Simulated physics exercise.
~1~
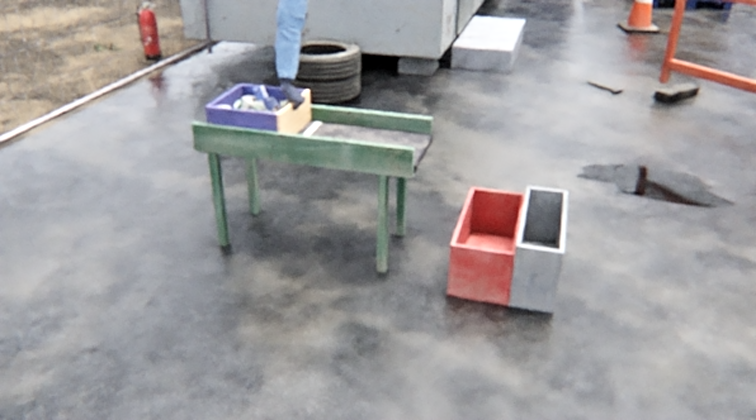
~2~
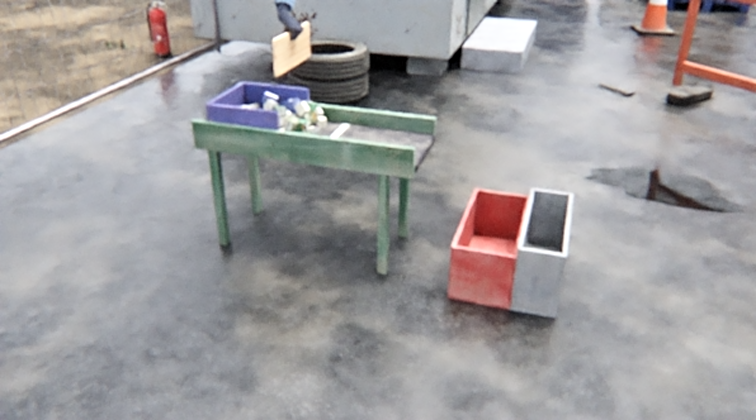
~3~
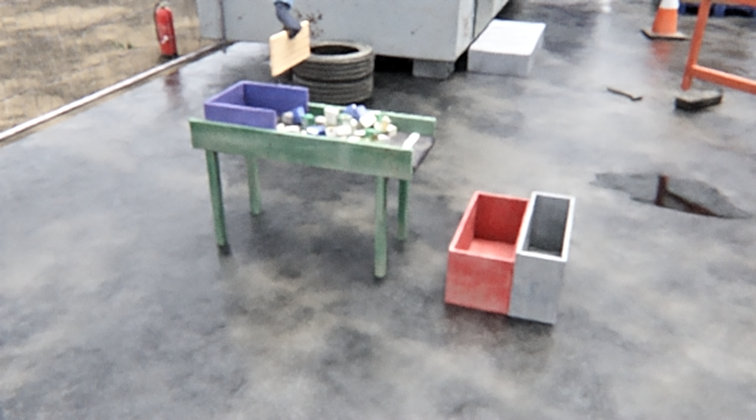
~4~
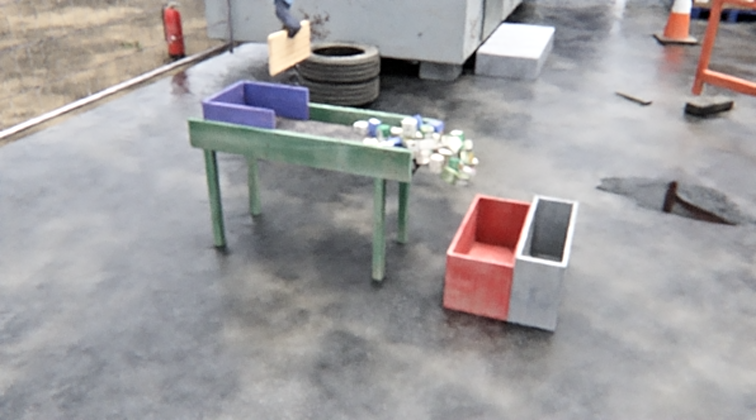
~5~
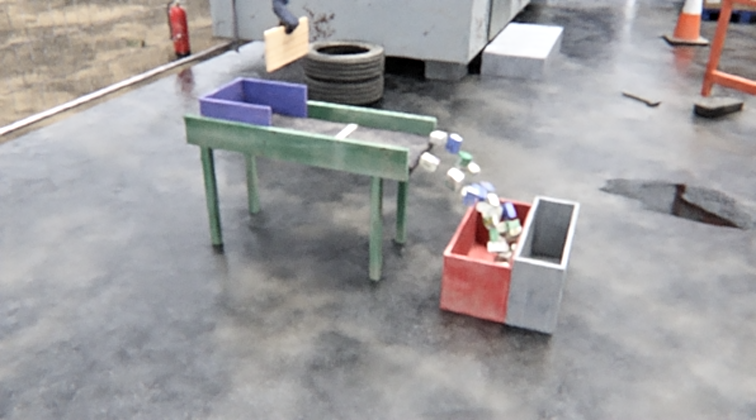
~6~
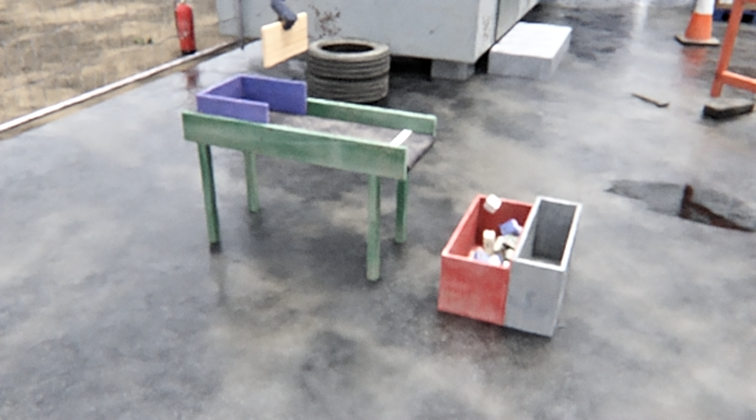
A green-sided conveyor on four legs stands on wet, dark paving, seen from slightly above, with a blue pen at its left end and a red tote beside a grey tub on the ground to the right. Tyres, a pale block and an orange cone sit behind. A wooden gate lifts from the pen, and small white, green and blue cartons ride rightward along the belt in a loose spread. They spill off the far end and tumble down through the air into the red tote. Finally, the belt is bare, the cartons lie in the red tote, and the grey tub appears empty.
